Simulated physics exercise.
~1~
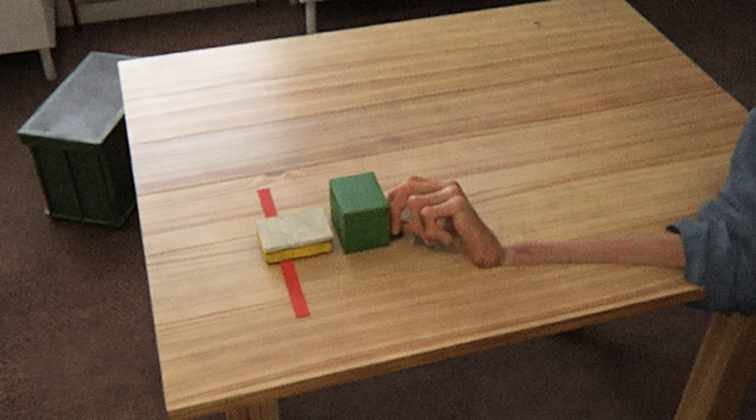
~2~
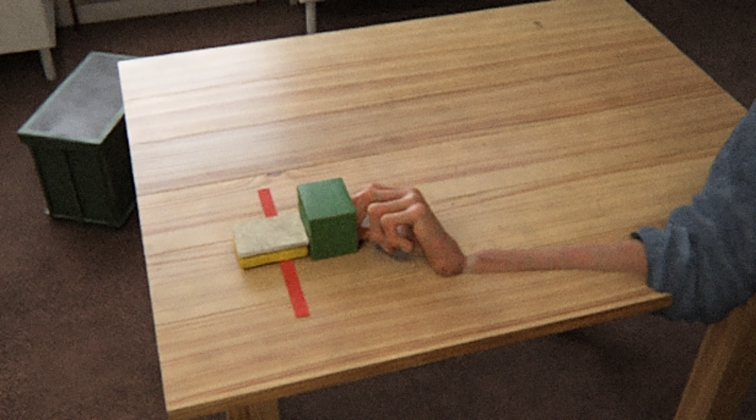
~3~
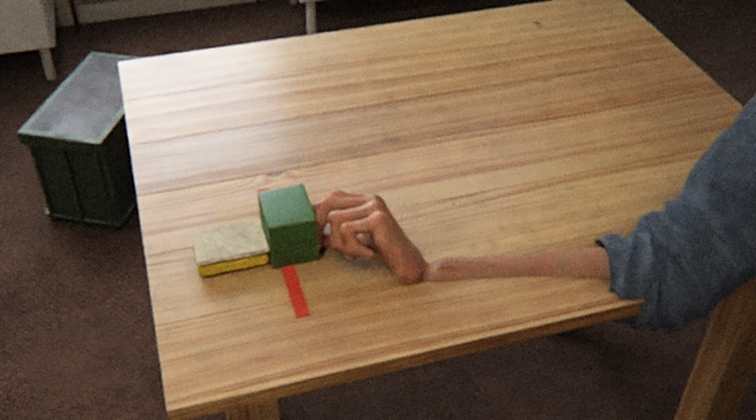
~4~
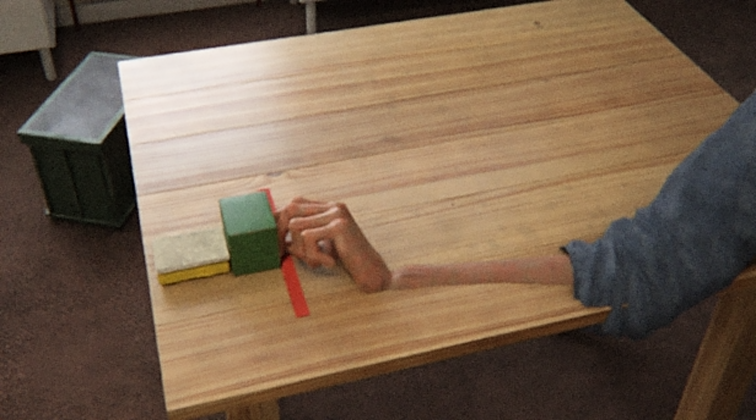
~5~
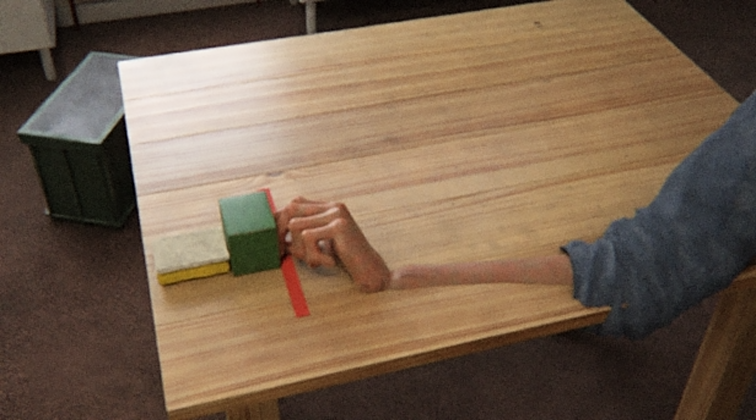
A hand slowly pushes a green block and yellow sponge left across red tape, then stops.
